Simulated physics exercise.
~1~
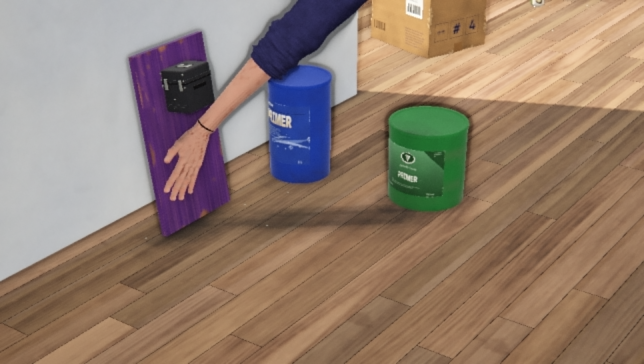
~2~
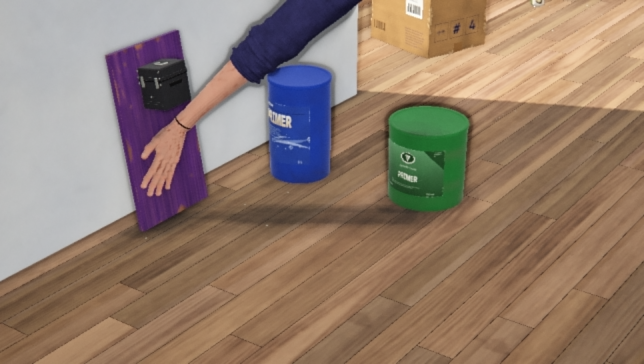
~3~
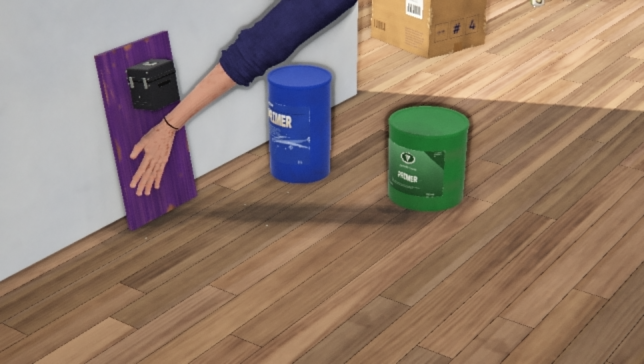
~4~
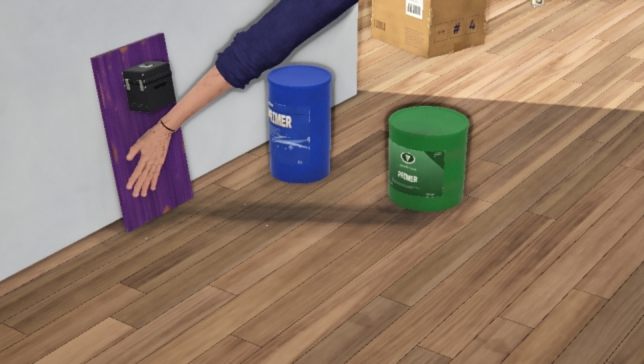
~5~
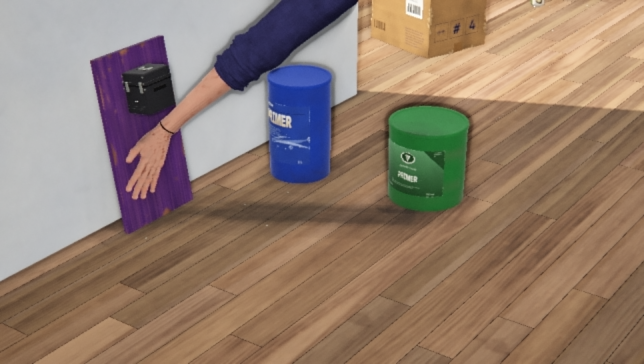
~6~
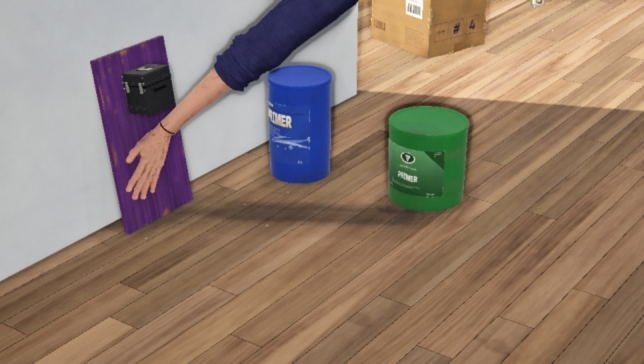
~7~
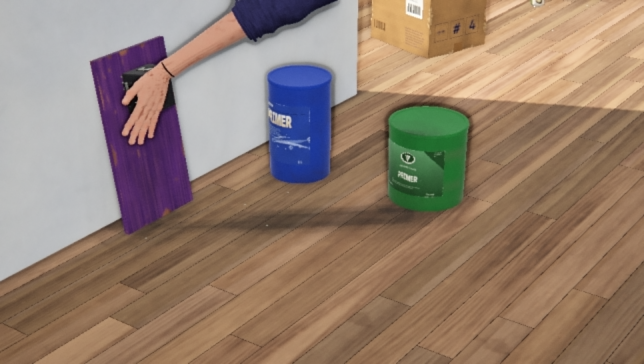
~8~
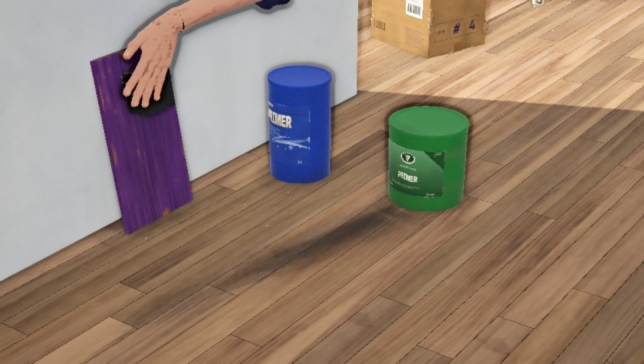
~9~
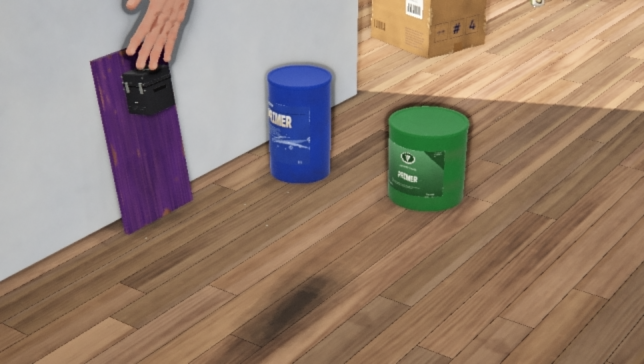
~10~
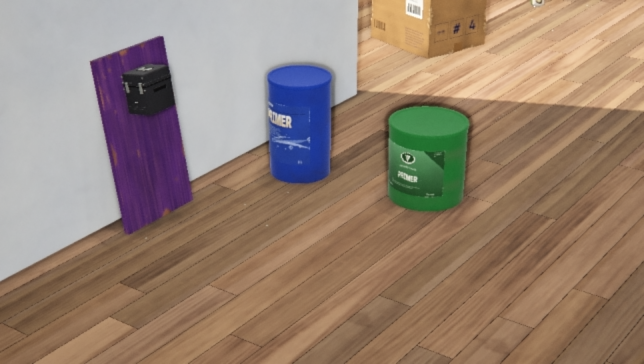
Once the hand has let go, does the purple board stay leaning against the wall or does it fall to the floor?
The purple board stays leaning against the wall after the hand has gone.
